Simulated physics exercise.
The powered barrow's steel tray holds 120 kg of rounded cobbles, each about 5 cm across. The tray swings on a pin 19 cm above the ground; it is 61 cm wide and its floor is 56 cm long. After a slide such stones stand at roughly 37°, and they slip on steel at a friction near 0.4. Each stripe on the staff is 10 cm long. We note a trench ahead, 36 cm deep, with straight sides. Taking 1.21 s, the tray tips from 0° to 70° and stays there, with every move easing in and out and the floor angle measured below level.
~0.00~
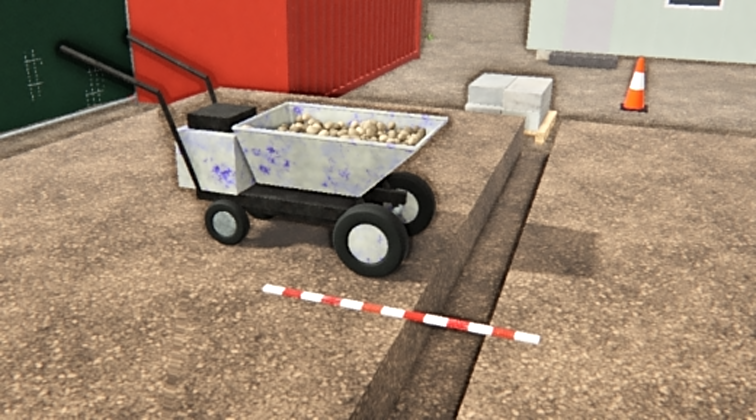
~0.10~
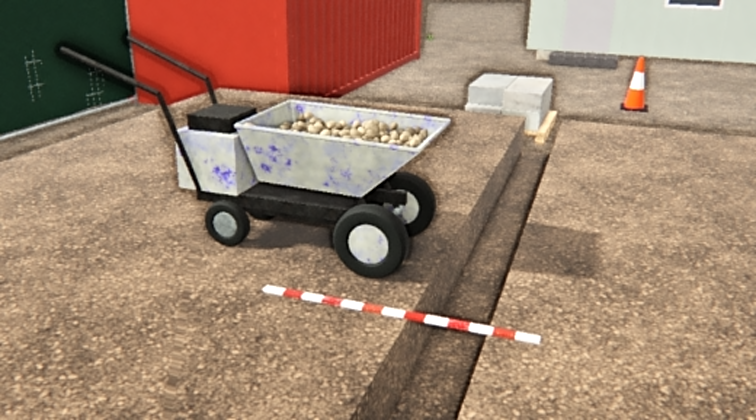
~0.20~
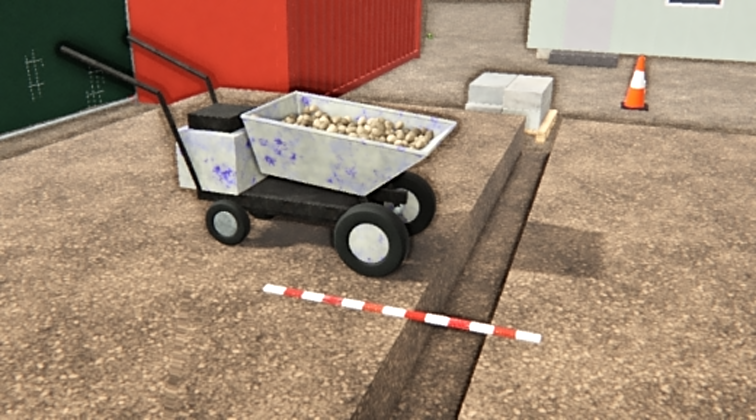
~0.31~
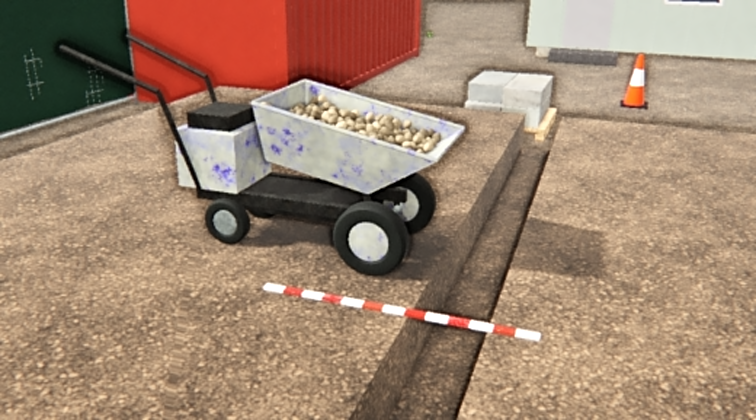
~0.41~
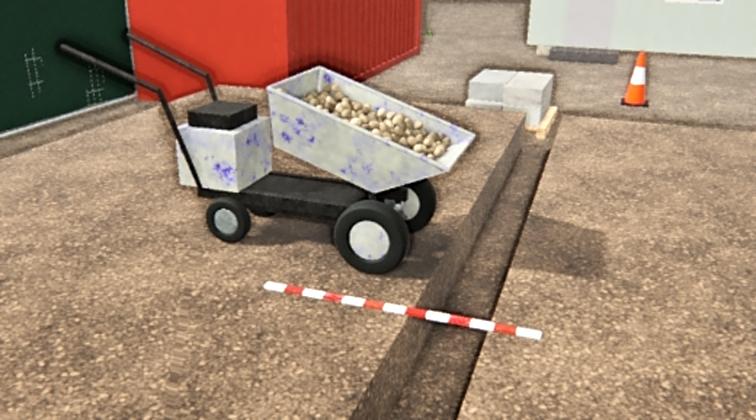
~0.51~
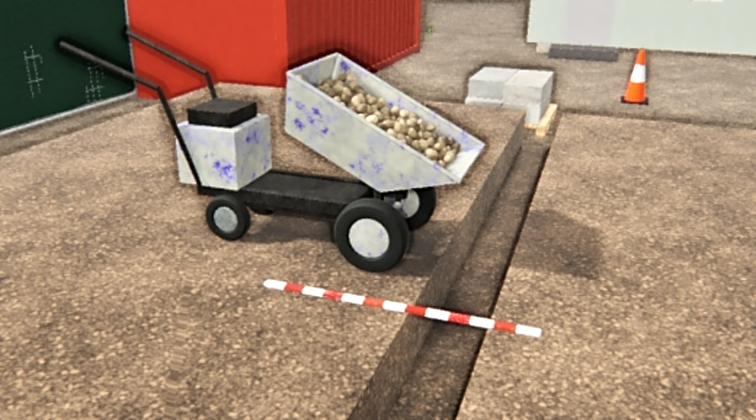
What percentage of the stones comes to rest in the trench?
About 28 per cent.
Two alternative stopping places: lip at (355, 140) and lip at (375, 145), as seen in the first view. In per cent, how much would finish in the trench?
Roughly 100 in a hundred from the first, 85 in a hundred from the second.
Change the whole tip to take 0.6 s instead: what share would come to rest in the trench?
That would give about 20 percent.
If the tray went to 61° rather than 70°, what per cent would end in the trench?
About 35 per cent would end up in the trench.
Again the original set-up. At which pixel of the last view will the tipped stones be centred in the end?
Their centre sits close to (546, 269).
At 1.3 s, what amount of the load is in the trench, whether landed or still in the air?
At that moment: Approx. 5 %.
After 0.9 s the floor is at 59°; 100 % in the tray; the foremost stones are at (484, 214).
After 1.3 s the floor is at 70°; 52 % in the tray, 7 % in the trench, 41 % past the trench; the foremost stones are at (589, 275).
After 1.7 s the floor is at 70°; 12 % in the tray, 16 % in the trench, 72 % past the trench; the foremost stones are at (701, 301).
After 3.6 s the floor is at 70°; 0 % in the tray, 28 % in the trench, 72 % past the trench; the foremost stones are past the picture's edge.
